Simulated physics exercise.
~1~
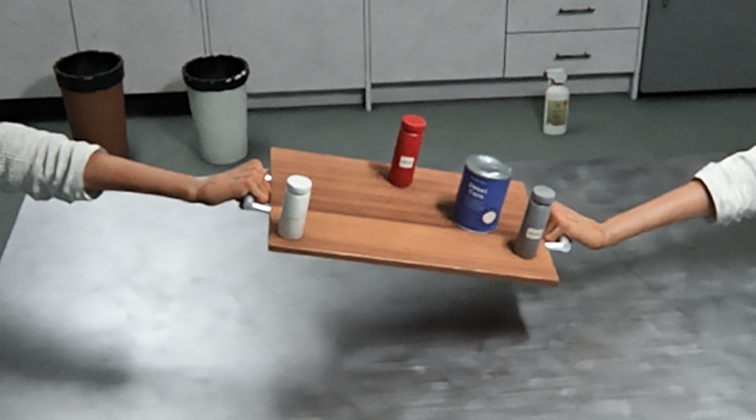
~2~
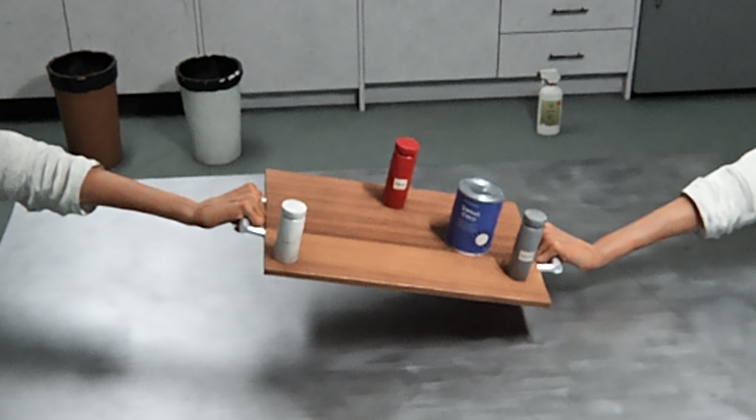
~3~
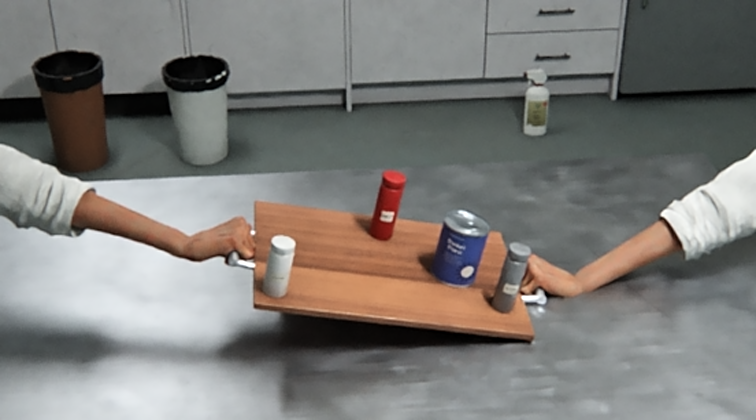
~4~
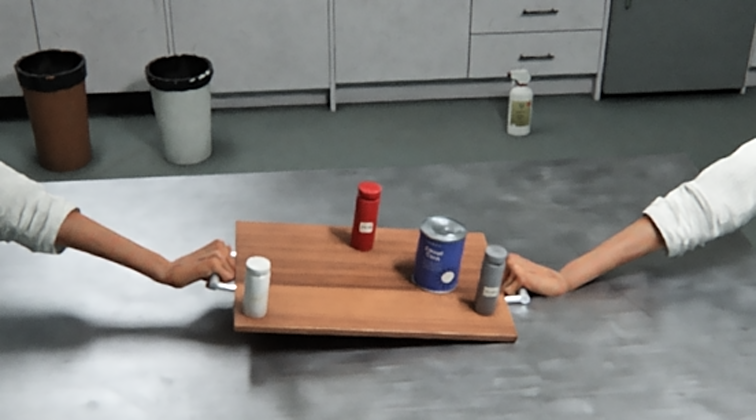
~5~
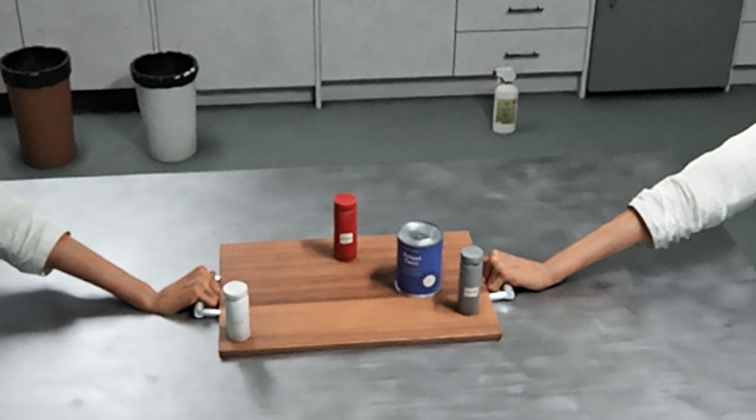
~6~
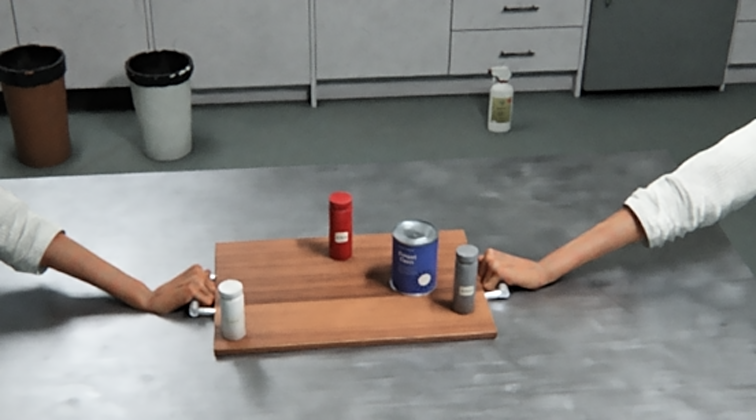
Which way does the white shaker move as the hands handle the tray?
The white shaker moves down along with the tray as it is lowered to the table.
The video shows two hands lowering a tilted wooden tray, holding a red shaker, a white shaker, a grey shaker and a blue tin, onto a grey table. The right edge comes down first, then the tray settles flat with all four items still standing.
